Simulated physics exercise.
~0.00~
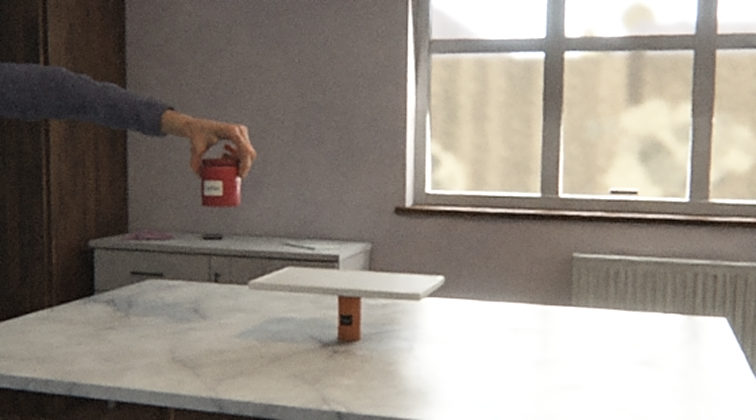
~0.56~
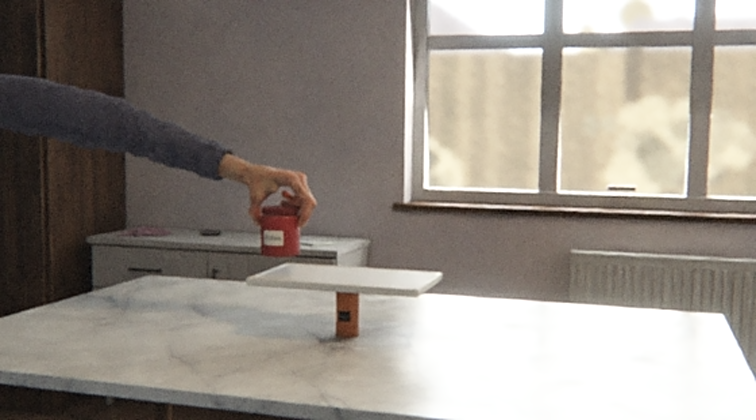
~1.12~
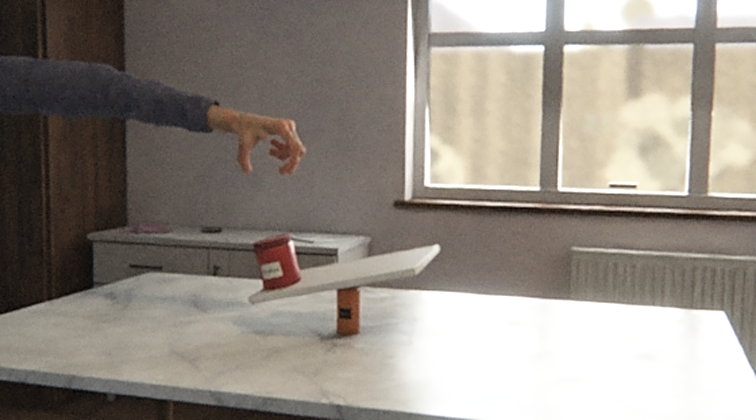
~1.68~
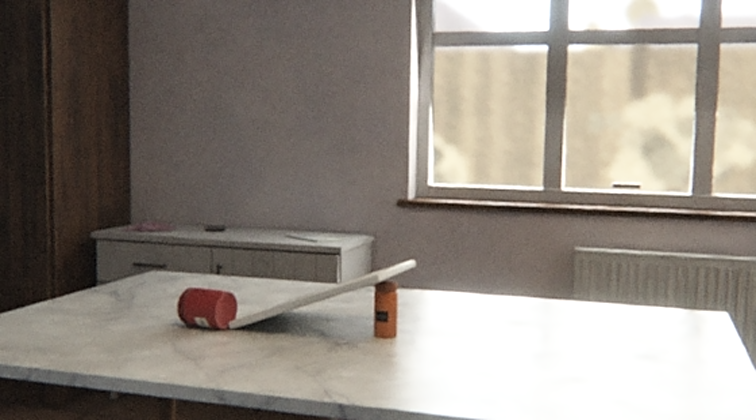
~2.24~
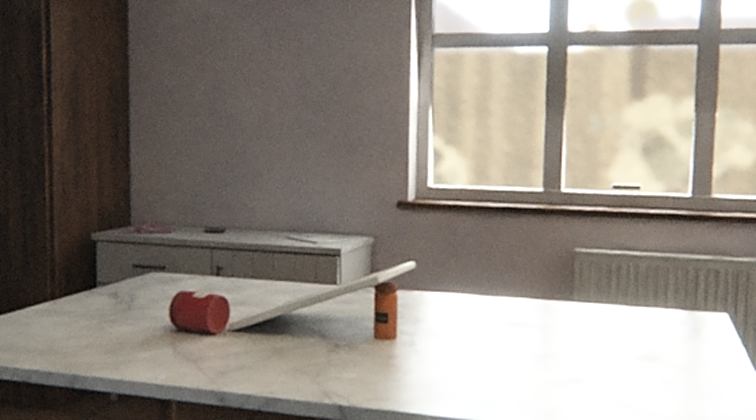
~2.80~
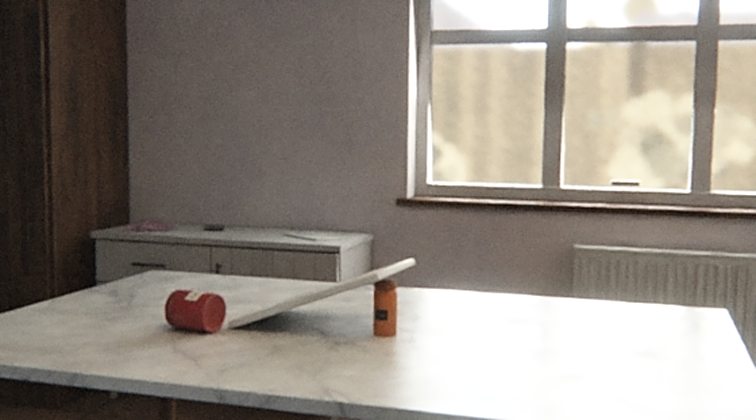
In this clip, a hand lowers a red jar onto the left side of a white lid balanced on an orange shaker and lets go; the lid tips left, the jar falls and rolls onto its side, and the lid ends slanting from tabletop to the upright shaker, shifted right.
